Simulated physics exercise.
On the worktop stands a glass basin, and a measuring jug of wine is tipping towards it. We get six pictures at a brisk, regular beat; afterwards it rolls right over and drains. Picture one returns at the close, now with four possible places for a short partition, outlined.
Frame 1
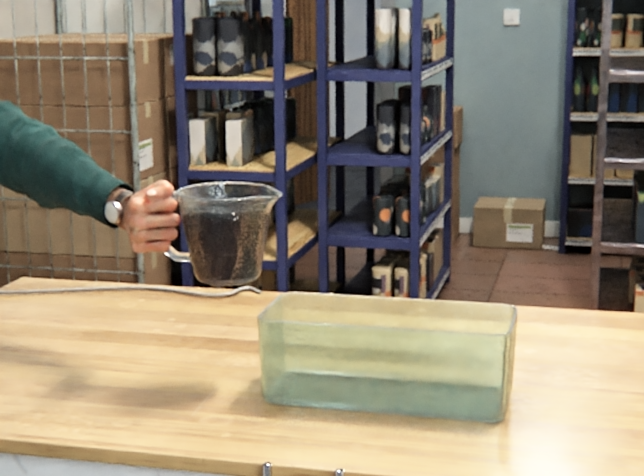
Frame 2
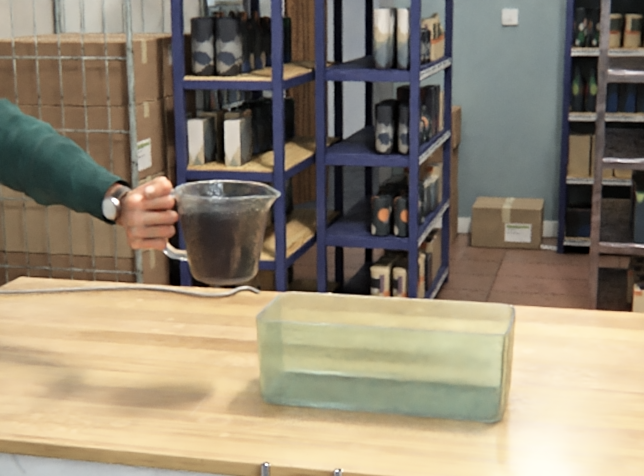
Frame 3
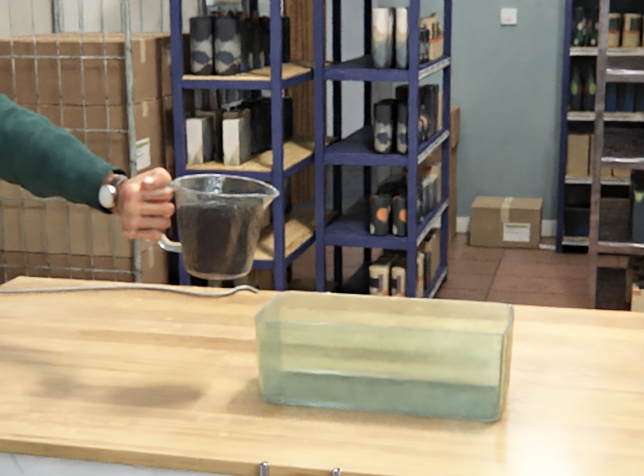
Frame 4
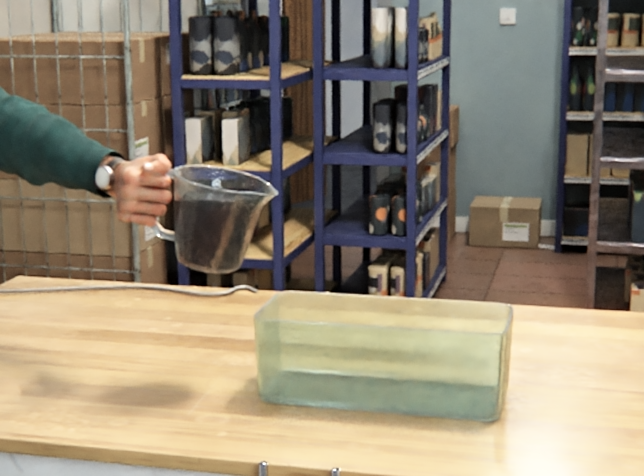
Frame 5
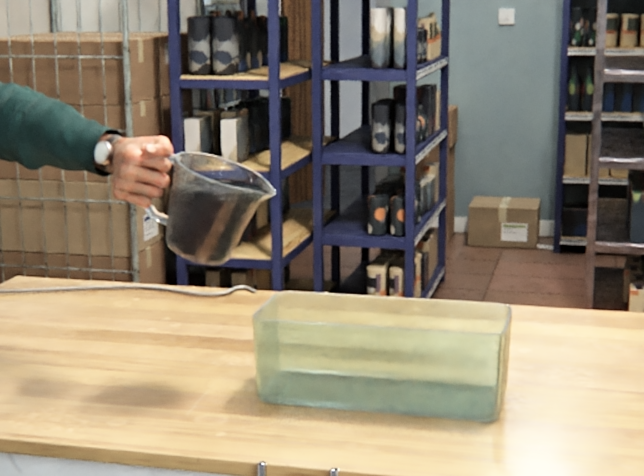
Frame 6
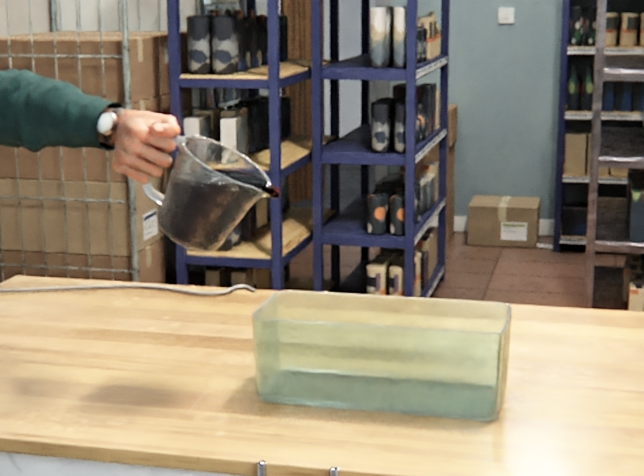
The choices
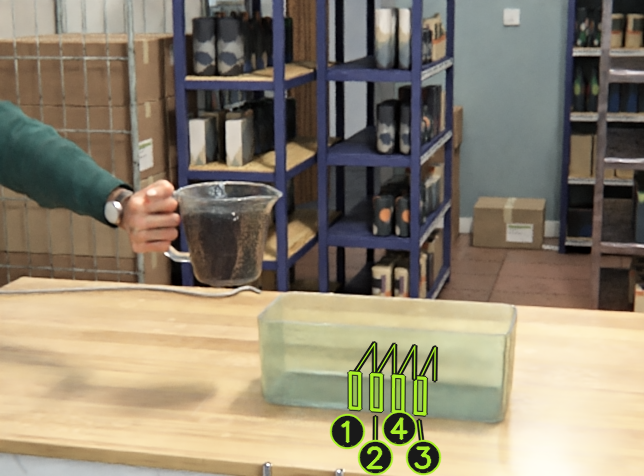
A hand held a glass jug of dark wine upright above a worktop, left of a glass basin, then gradually tilted it to the right until wine just reached over the lip.
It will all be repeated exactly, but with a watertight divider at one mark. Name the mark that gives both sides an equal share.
Use position 1.
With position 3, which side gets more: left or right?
More ends on the left.
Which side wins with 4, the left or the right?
The left one.
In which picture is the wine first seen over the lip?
Picture 6.
In lime, 1 at (354, 415); 2 at (375, 416); 3 at (419, 420); 4 at (397, 418).
For position 1, about 50 % ends left of the wall and 48 % right of it.
For position 2, about 85 % ends left of the wall and 8 % right of it; 7 % is lost outside.
For position 3, about 89 % ends left of the wall and 9 % right of it.
For position 4, about 91 % ends left of the wall and 5 % right of it; 4 % is lost outside.
